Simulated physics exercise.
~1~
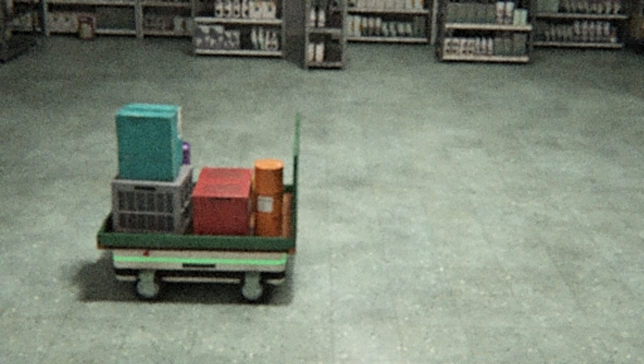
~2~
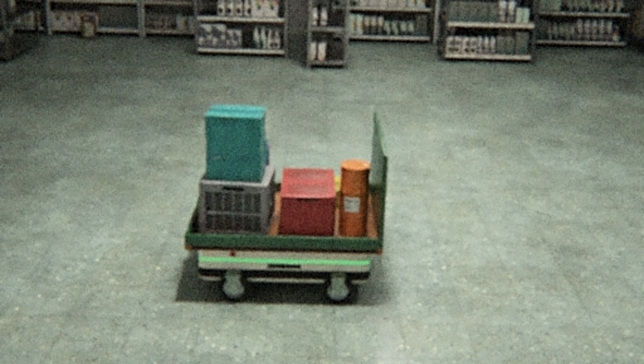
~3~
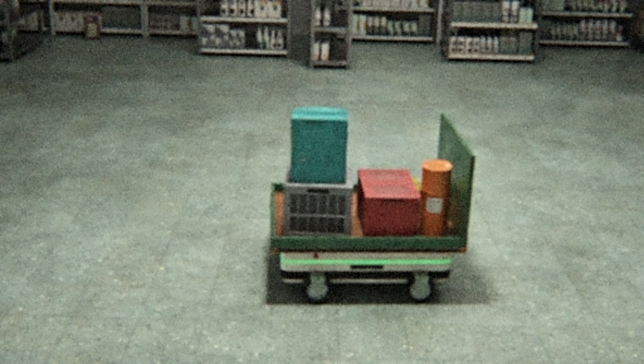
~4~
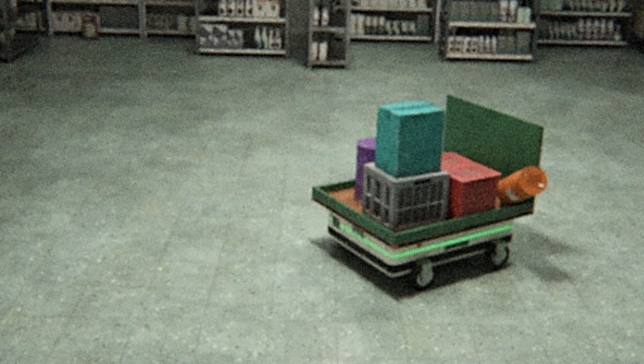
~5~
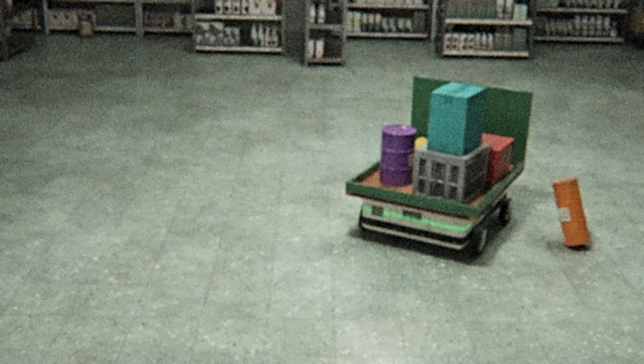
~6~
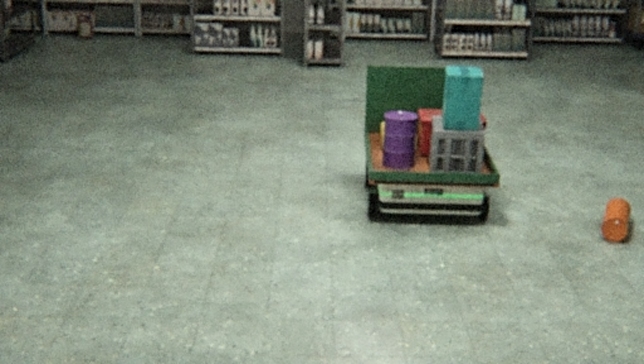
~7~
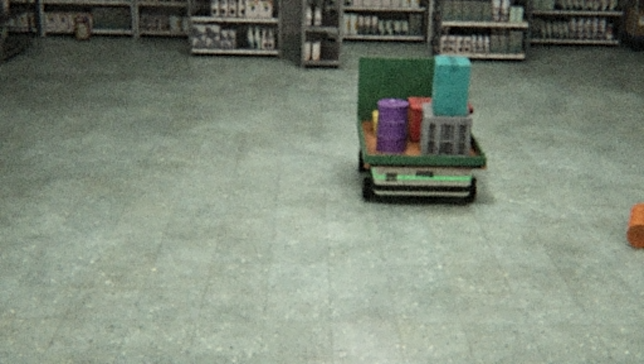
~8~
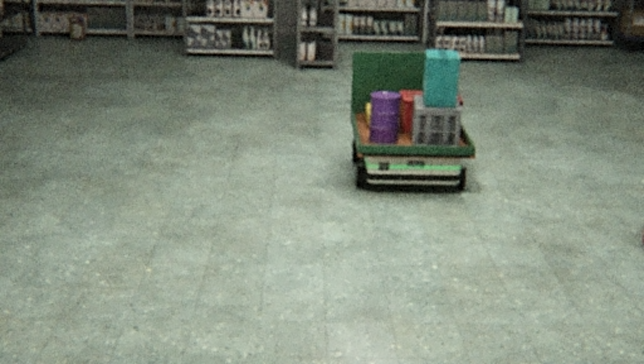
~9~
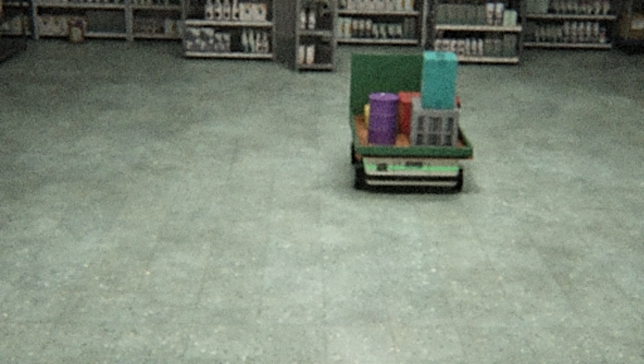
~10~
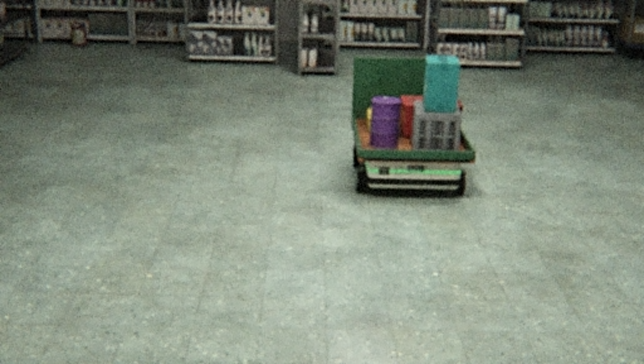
Loaded green cart rolling right across a store floor, curving away toward the shelves, shedding an orange canister, then stopping.
